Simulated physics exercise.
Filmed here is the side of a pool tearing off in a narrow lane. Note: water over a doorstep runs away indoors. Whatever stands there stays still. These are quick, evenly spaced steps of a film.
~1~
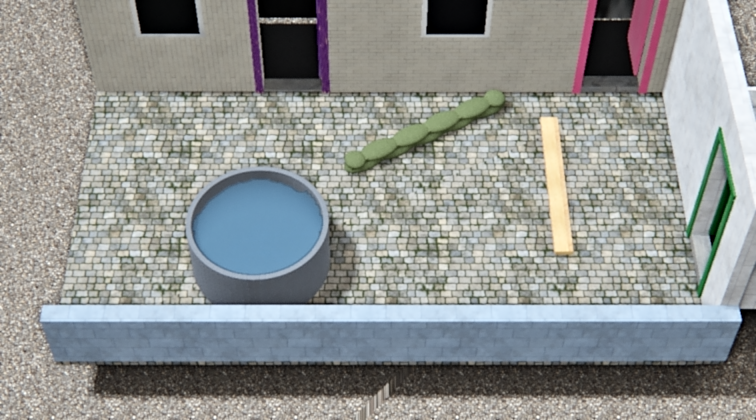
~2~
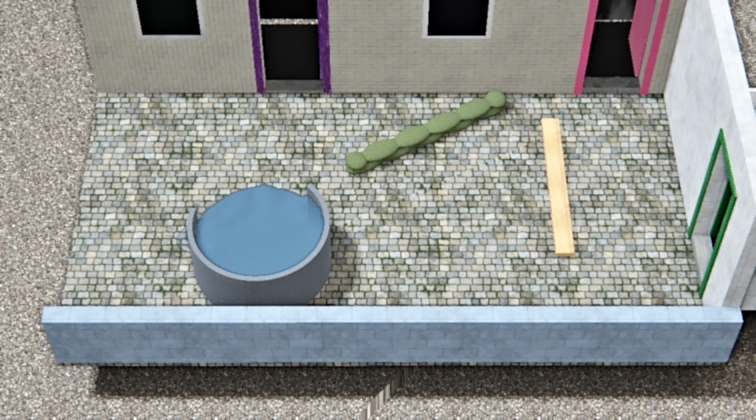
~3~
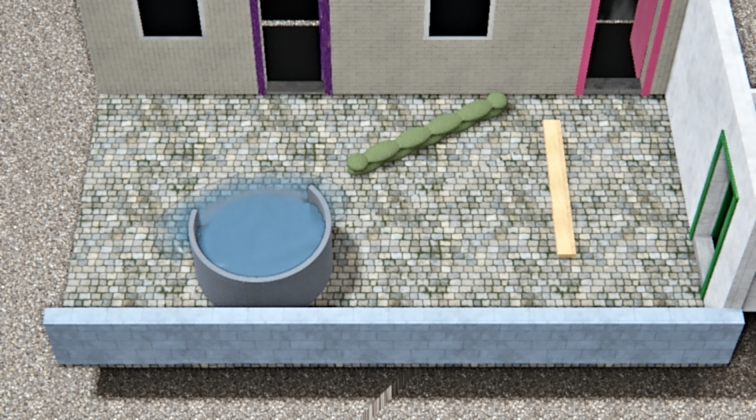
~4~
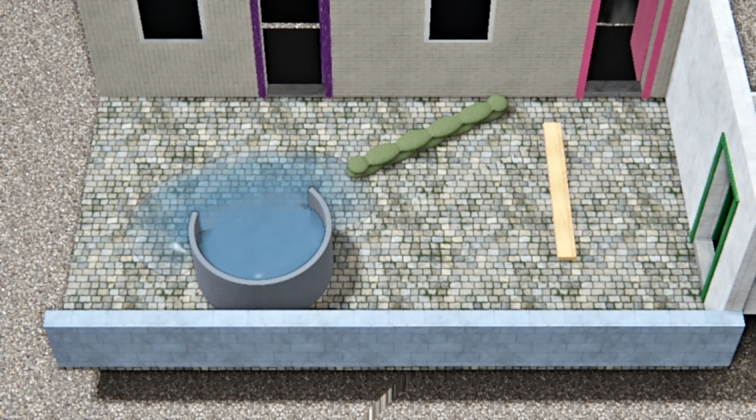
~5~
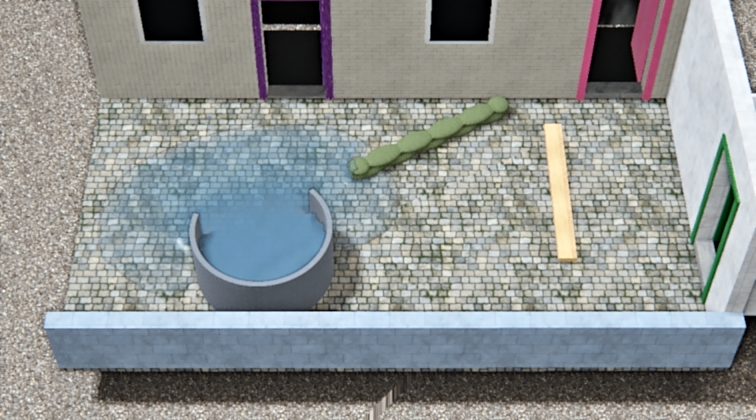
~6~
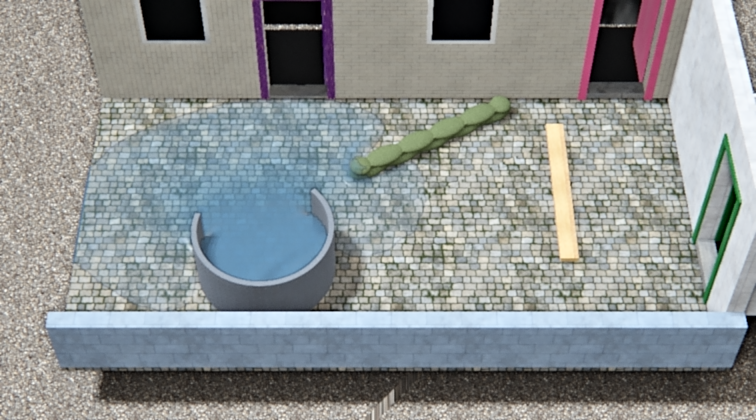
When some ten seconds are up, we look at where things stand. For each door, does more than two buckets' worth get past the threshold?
Purple door: Surpasses it; green door: Never surpasses it; pink door: Never surpasses it.
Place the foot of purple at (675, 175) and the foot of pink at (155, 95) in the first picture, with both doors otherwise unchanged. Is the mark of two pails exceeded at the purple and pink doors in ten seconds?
Lab note - purple door stays within, pink door overshoots.
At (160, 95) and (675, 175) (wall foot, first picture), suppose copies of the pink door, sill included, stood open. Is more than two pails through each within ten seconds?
First tops the limit, then falls short.
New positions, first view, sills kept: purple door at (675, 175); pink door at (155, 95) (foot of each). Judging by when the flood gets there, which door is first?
It's the door marked pink.
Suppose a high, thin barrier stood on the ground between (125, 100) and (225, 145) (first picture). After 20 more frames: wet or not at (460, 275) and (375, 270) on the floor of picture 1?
Unwetted; unwetted.
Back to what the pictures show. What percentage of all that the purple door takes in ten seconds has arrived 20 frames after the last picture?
Close to 85 %.
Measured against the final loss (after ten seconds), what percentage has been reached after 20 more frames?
Approximately 70 %.
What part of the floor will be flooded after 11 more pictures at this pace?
My best guess is some 30 %.
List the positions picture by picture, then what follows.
The round tank at (258, 225) is whole and still, in the first frame.
The front is at (184, 243), out from the gap on the round tank's far side, in the second frame.
Water pours out on the round tank's far side and has run to (161, 241), in the third frame.
Water pours out on the round tank's far side and has run to (133, 230), in the fourth frame.
Water pours out on the round tank's far side and has run to (104, 231), in the fifth frame.
The front is at (89, 182), out from the gap on the round tank's far side, in the sixth frame.
A moment on, water covers 35 % of the floor; the purple door over two buckets in, the green door not reached, the pink door not reached.
Next, water covers 30 % of the floor; the purple door far over two buckets in, the green door not reached, the pink door not reached.
Then, water covers 35 % of the floor; the purple door far over two buckets in, the green door not reached, the pink door wet at the sill, nothing in.
Later, water covers 40 % of the floor; the purple door far over two buckets in, the green door not reached, the pink door wet at the sill, nothing in.
In the end, water covers 40 % of the floor; the purple door far over two buckets in, the green door wet at the sill, nothing in, the pink door wet at the sill, nothing in.
